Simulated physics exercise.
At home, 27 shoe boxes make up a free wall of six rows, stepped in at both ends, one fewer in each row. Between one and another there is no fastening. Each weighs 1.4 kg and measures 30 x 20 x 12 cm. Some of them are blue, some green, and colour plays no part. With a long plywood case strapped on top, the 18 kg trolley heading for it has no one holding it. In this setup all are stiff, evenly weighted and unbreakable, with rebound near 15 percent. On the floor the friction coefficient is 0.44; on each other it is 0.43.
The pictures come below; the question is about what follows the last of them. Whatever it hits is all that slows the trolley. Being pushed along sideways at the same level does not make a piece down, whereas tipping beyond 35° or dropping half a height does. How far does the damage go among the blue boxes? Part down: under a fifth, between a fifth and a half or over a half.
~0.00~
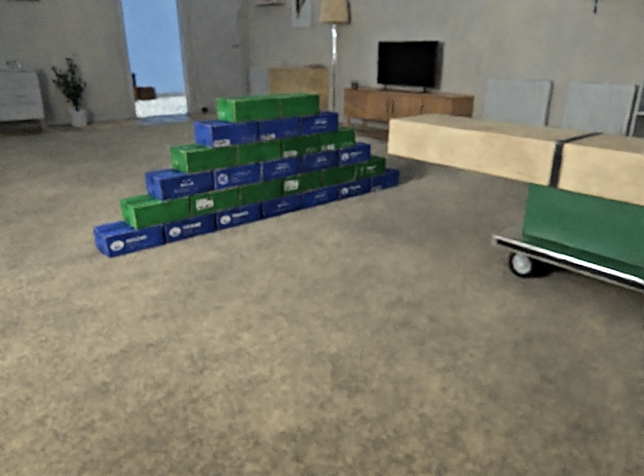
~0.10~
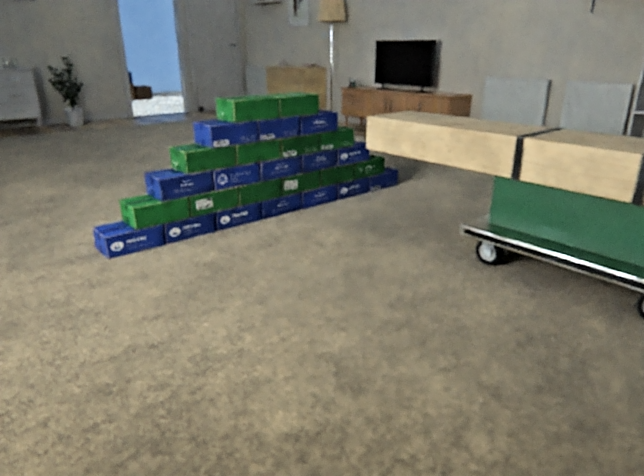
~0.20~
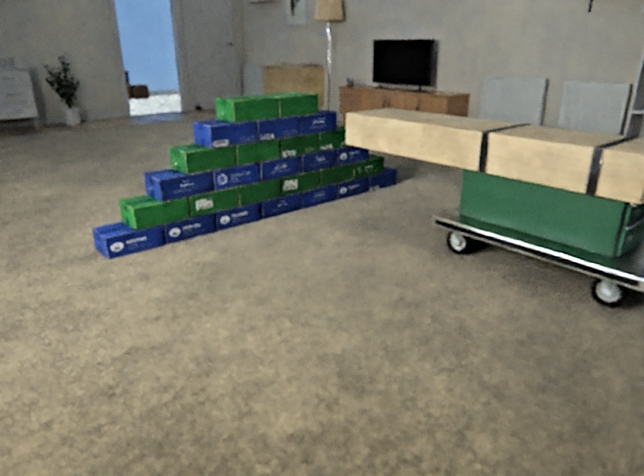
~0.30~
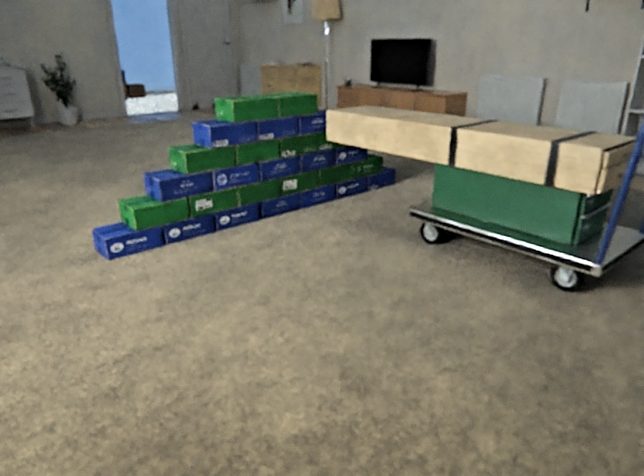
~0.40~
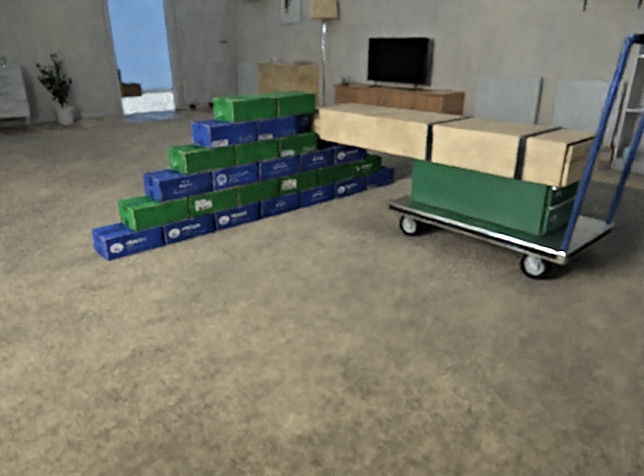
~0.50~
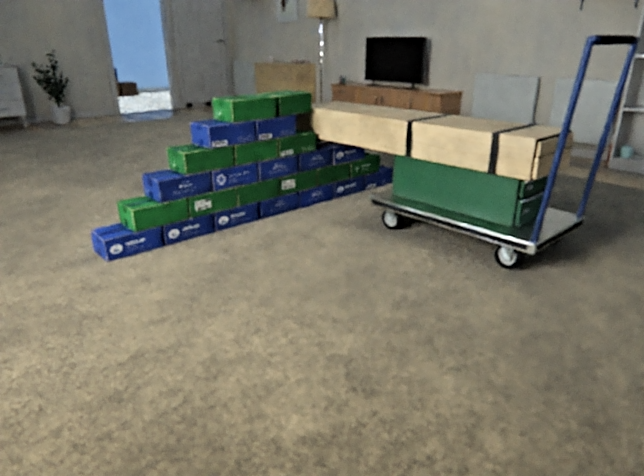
Count: Short of a fifth of the pieces.
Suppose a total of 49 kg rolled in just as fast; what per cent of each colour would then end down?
Down at the end: Blue 10 per cent, green 20 per cent.
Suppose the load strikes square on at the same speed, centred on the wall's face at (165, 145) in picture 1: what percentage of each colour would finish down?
The blue ones would be 0 per cent down and the green ones 10 per cent.
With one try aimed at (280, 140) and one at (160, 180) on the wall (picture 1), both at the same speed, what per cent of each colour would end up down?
Down by colour - blue: 20%, then 10%; green: 20%, then 10%.
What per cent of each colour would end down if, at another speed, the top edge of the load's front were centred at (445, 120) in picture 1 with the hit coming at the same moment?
Down at the end: Blue 10 per cent, green 20 per cent.
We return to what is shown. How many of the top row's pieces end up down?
The number comes to 1.
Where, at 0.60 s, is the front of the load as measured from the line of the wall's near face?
It has gone roughly 40 centimetres beyond.
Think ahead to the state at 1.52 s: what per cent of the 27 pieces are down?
At that instant, 10 percent.
Around 0.60 s, load 38 cm past the wall's line, still rolling; 1 of the 15 blue boxes down (2 of 27 in all colours); top blue box tipped 19°, 8 cm lower; top green box tipped 5°.
Around 0.88 s, load 73 cm past the wall's line, still rolling; 1 of the 15 blue boxes down (3 of 27 in all colours); top blue box tipped 33°, 43 cm lower; top green box tipped 59°, 6 cm lower.
Around 1.08 s, load 89 cm past the wall's line, still rolling; 1 of the 15 blue boxes down (3 of 27 in all colours); top blue box 48 cm lower; top green box on its side.
Around 1.52 s, load 93 cm past the wall's line, still rolling; 1 of the 15 blue boxes down (3 of 27 in all colours); top blue box 48 cm lower; top green box on its side.
Finally (2.5 s), load 92 cm past the wall's line, stopped; 1 of the 15 blue boxes down (3 of 27 in all colours); top blue box 48 cm lower; top green box on its side. That is 7 per cent. Seen by the last camera, middles, top blue box near (241, 183), top green box near (284, 165).
